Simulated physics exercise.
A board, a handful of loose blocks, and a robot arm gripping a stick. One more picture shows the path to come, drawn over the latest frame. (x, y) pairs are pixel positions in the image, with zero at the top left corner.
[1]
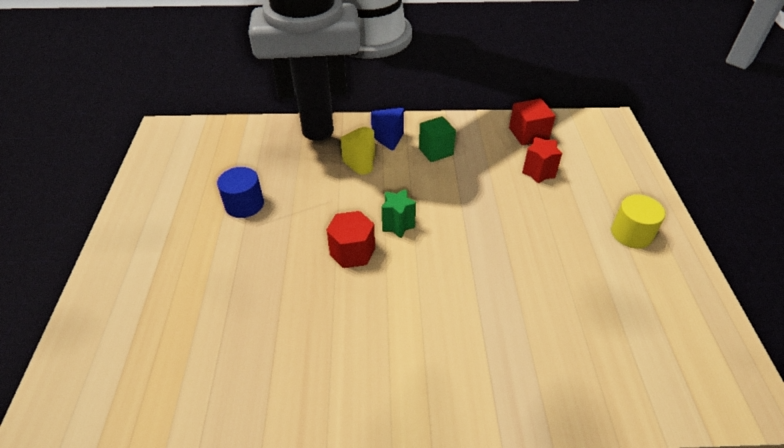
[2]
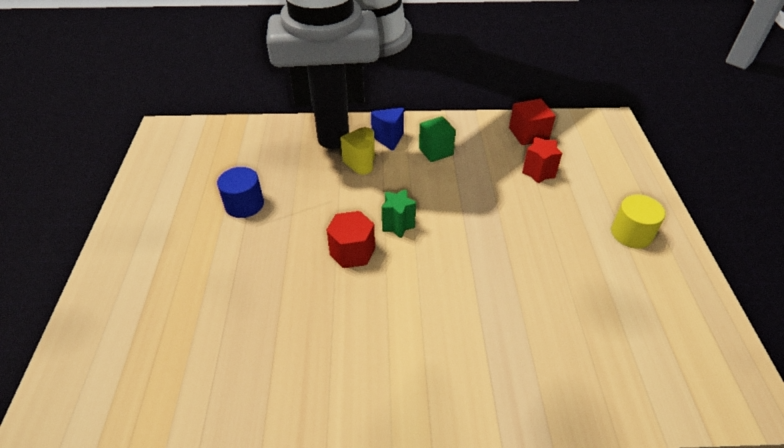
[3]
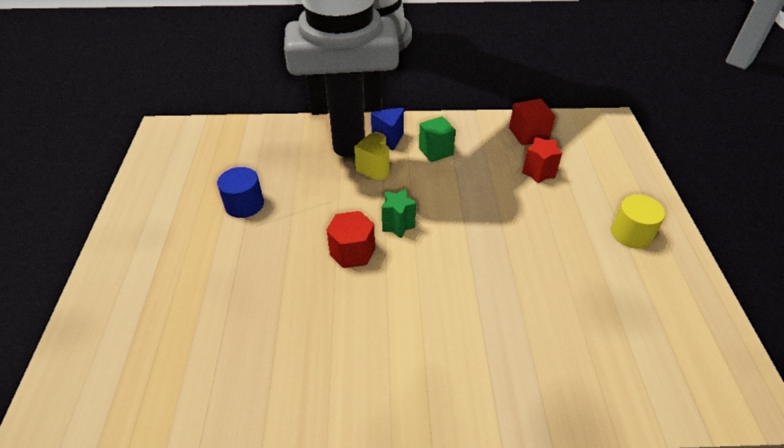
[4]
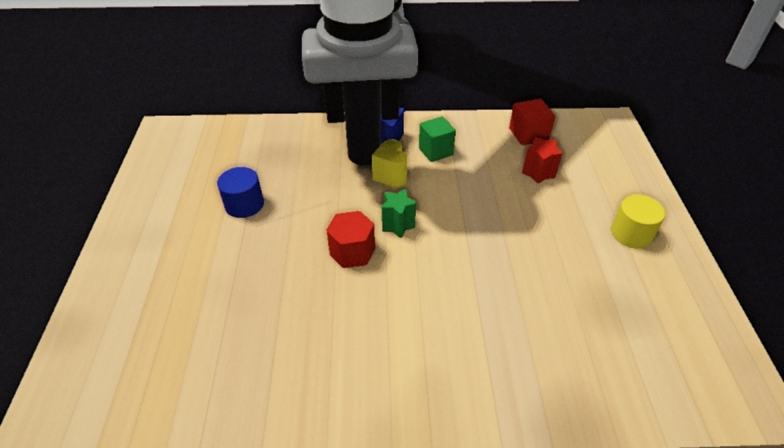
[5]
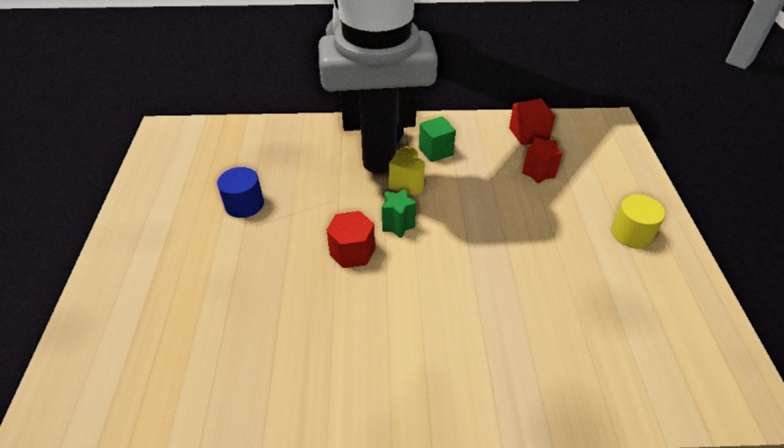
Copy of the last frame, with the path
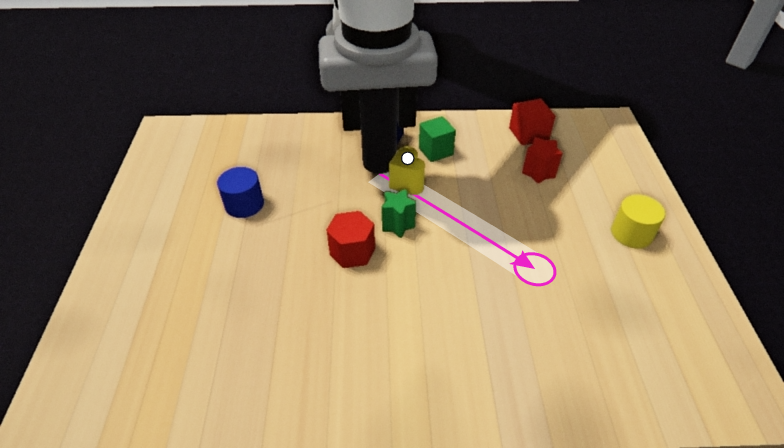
The robot arm's black stick moved right and slightly toward the viewer across the wooden board, reached the yellow block, and pushed it rightward, away from beside the blue one, while the other blocks stayed still.
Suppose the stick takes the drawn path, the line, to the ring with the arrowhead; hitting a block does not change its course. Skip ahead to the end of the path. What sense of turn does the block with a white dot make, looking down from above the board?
From above, the turn goes anticlockwise.
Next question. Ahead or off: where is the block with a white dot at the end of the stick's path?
It is gone from the front.
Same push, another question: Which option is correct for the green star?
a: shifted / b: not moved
Correct choice: B.
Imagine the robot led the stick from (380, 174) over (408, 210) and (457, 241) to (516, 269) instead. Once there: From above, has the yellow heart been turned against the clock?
Yes, I think so.
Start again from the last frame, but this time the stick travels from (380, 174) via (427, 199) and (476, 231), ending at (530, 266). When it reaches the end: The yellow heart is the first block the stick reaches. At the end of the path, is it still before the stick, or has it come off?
It falls back or aside.
Drawn move, straight from (380, 174) to (535, 269); the dot is on the yellow heart.
What follows on the original path. One third of the way, stick (428, 191); yellow heart (462, 182), turned 20° anticlockwise.
Two thirds of the way, stick (480, 223); yellow heart (501, 189), turned 65° anticlockwise.
At the end, stick (538, 258); green star still; yellow heart (502, 189), turned 70° anticlockwise.
